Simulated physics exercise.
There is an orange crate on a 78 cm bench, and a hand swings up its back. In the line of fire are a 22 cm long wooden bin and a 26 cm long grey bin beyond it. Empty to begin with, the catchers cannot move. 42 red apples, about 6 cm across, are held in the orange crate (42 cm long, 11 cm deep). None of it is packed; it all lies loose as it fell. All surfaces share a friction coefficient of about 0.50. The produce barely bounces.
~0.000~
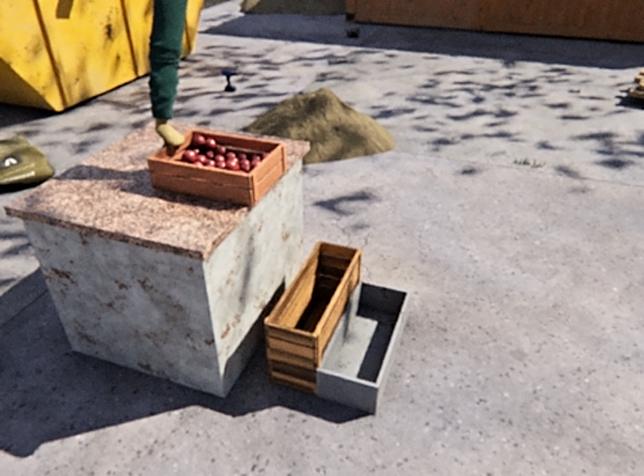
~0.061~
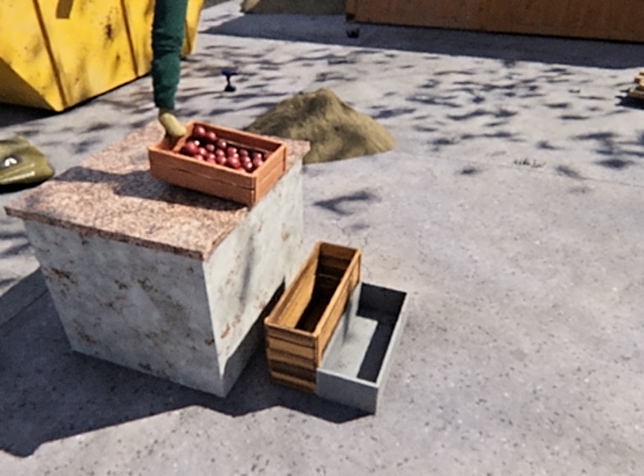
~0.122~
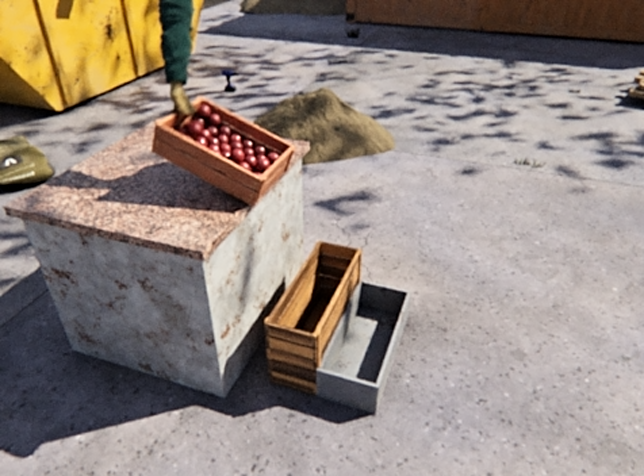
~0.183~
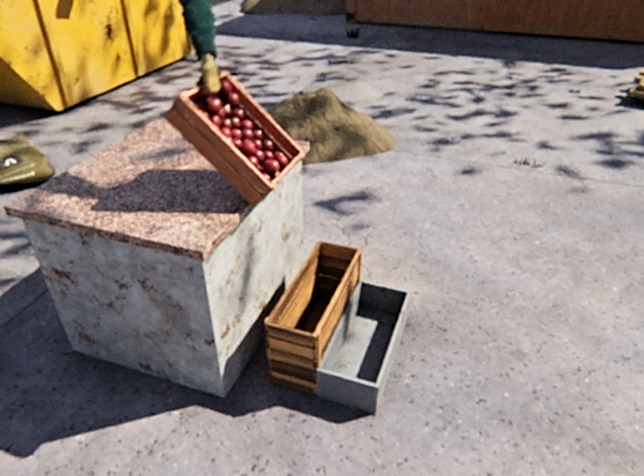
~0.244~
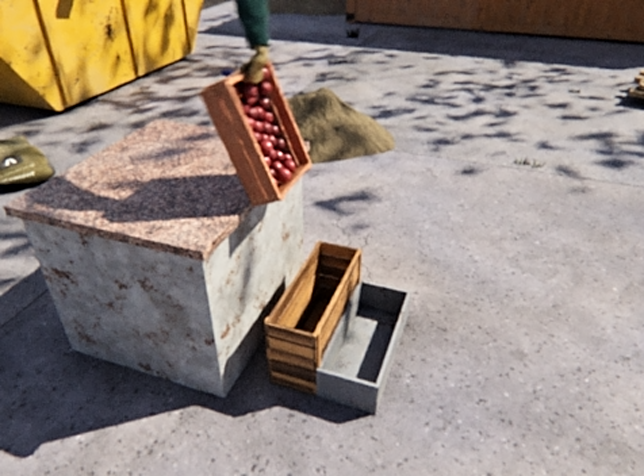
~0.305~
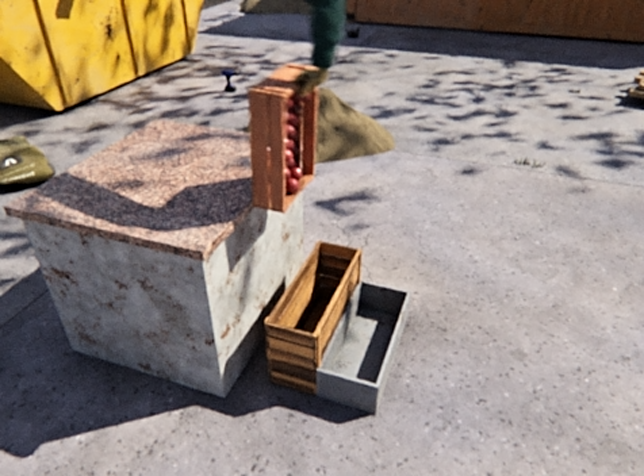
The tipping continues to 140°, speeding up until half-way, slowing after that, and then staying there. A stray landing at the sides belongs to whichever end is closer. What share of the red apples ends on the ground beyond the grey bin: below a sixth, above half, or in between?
Lab note: Red apples, ground beyond the grey bin, fraction beyond one half.
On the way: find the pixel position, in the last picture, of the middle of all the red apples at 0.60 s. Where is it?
Centre: Approx. (399, 284).
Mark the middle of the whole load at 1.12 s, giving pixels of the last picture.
(510, 385).
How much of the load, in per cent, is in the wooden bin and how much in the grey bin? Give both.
Roughly 20 % for the first place and 15 % for the second.
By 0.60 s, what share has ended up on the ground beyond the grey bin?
I'd put it near 0 in a hundred by then.
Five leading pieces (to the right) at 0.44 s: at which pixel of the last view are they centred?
Their centre is around (384, 173).
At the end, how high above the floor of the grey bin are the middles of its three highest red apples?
I'd put it near 5 cm.
After 0.44 s, tilt 134°; 21 still in the orange crate and 21 in the air.
After 0.60 s, tilt 140°; 3 in the wooden bin and 39 in the air.
After 0.83 s, tilt 140°; 8 in the wooden bin, 5 in the grey bin, 7 on the ground beyond the grey bin and 22 in the air.
When it is over (at 1.12 s), 8 in the wooden bin, 6 in the grey bin and 28 on the ground beyond the grey bin. Asked share, 28 of 42, 67 per cent.
